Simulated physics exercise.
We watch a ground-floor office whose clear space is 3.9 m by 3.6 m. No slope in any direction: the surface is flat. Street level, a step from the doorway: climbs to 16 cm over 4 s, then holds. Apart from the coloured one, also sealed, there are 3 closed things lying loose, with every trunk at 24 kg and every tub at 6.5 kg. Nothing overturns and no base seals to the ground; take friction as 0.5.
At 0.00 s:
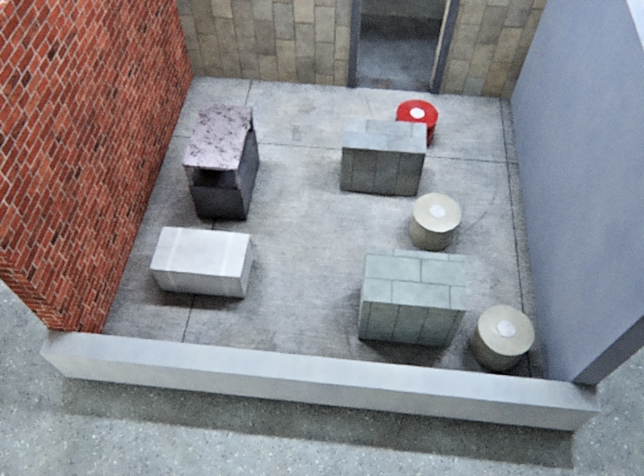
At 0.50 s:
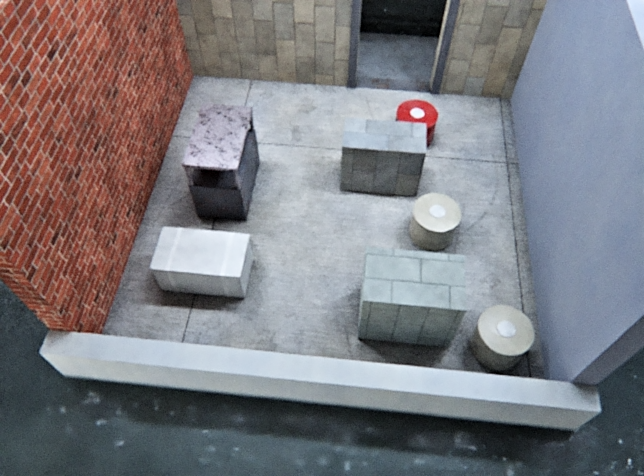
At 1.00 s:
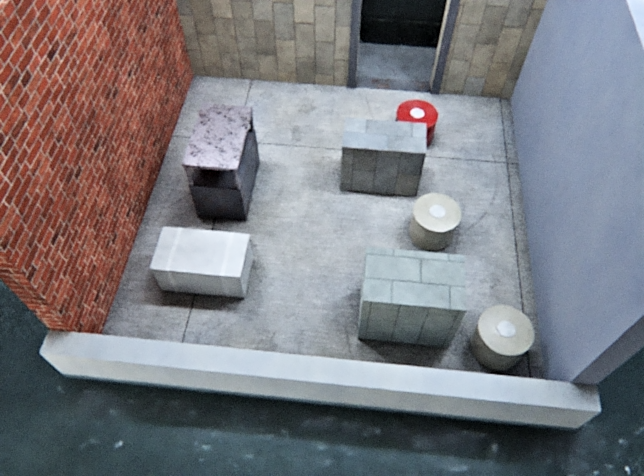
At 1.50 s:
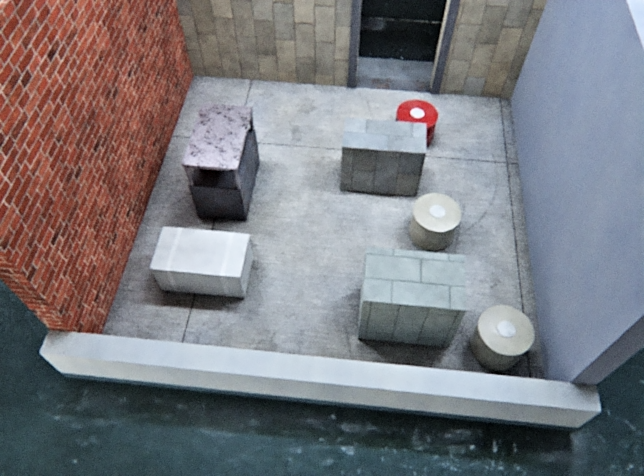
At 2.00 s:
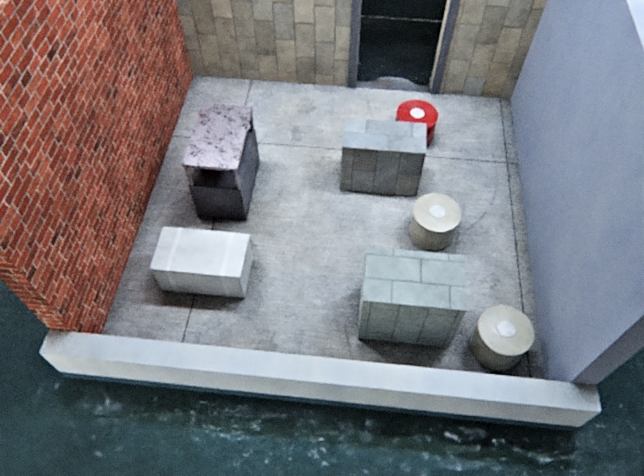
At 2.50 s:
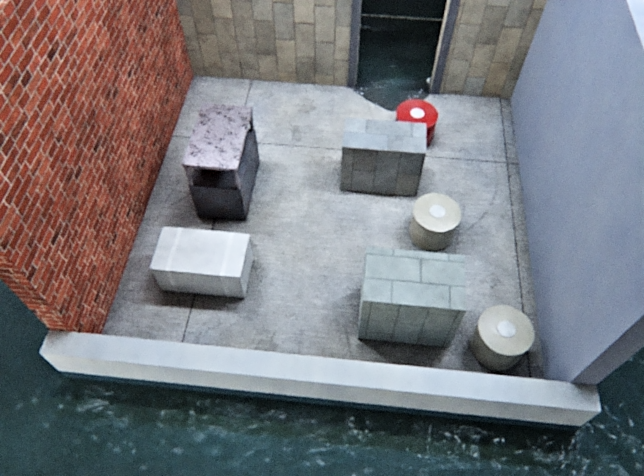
The clip opens on a room seen from above, with a red tub near the back doorway, two beige tubs, and several blocks on dry grey floor. Dark water spreads over the ground outside, rises in the doorway, then creeps just past the threshold, while the tubs and blocks stay still.
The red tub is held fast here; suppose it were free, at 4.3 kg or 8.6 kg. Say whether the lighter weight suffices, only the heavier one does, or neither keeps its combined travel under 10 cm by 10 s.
Neither does.
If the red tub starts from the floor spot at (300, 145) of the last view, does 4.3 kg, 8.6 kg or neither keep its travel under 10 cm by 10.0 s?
It turns out that no load succeeds.
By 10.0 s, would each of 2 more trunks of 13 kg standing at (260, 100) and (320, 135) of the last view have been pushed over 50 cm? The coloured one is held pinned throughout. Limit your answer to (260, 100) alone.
Note: Stays within it.
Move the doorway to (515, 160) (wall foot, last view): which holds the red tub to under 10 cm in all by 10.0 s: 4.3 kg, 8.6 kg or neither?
In that setup neither mass works.
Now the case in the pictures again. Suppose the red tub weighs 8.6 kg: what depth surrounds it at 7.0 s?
About 4 cm.
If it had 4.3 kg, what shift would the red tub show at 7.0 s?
200 cm.
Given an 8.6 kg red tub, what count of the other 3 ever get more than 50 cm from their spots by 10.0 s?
Total: 0.
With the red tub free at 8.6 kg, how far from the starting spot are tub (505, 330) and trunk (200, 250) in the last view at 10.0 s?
First 30 cm, then 0 cm.
After 3.5 s the red tub would be 12 cm from its start with 4.3 kg and 1 cm from its start with 8.6 kg; 3 cm of water round it then.
After 4.5 s the red tub would be 47 cm from its start with 4.3 kg and 28 cm from its start with 8.6 kg; 5 cm of water round it then.
After 7.0 s the red tub would be 222 cm from its start with 4.3 kg and 174 cm from its start with 8.6 kg; 4 cm of water round it then.
After 10.0 s the red tub would be 216 cm from its start with 4.3 kg and 233 cm from its start with 8.6 kg; 8 cm of water round it then.
